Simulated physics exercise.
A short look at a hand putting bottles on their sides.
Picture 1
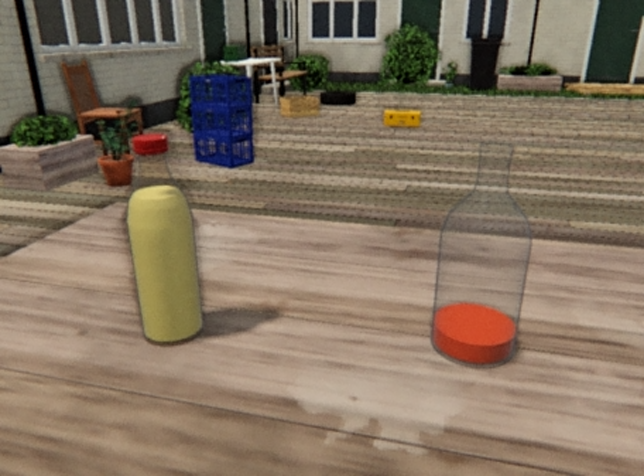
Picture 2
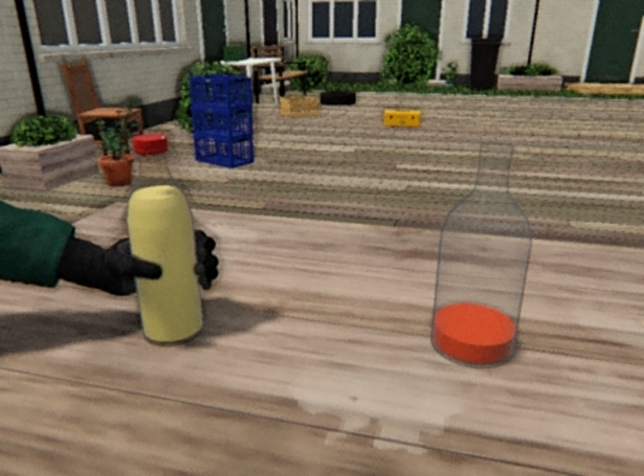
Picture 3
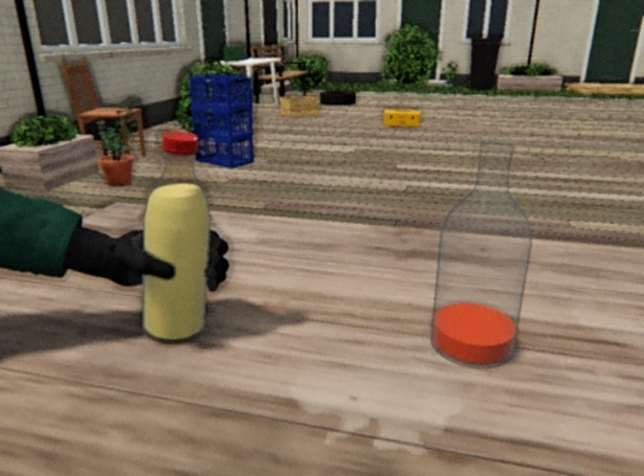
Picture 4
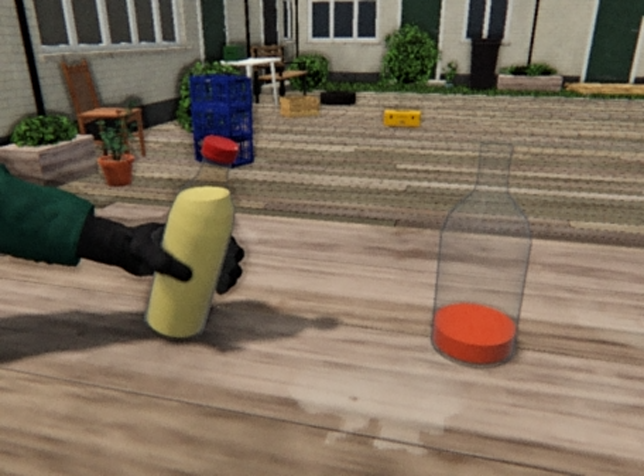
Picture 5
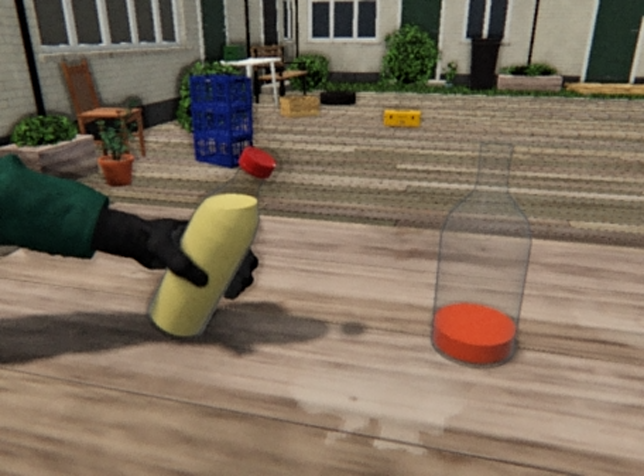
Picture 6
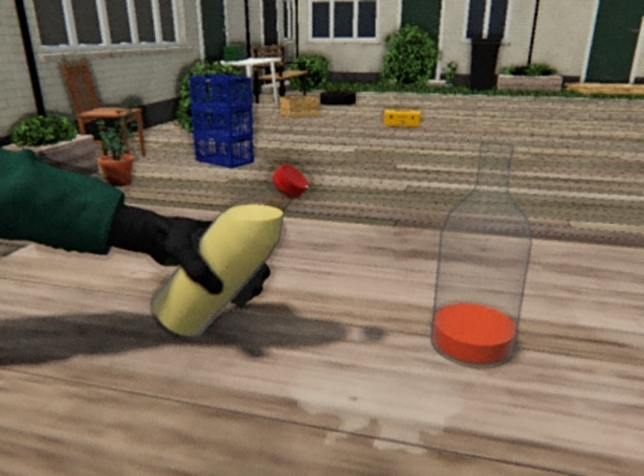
On a brick-paved yard beside pale houses, a still camera looks across a wooden tabletop towards blue crates, potted plants and a chair. On the table, a red-capped bottle mostly full of pale yellow stands at left, and a clear open bottle with a little red-orange at its bottom stands at right. A black-gloved hand in a green sleeve grips the left bottle and tilts it rightward, while the right bottle stays still.
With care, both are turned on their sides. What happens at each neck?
The left one stays dry and the right one stays dry.
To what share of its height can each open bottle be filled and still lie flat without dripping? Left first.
About 22 and 24 per cent.
Soon after, the left bottle is nearly down; left bottle, nothing comes out.
Later, the left bottle lies flat; left bottle, nothing comes out.
In the end, both lie flat; left bottle, nothing comes out; right bottle, nothing comes out.
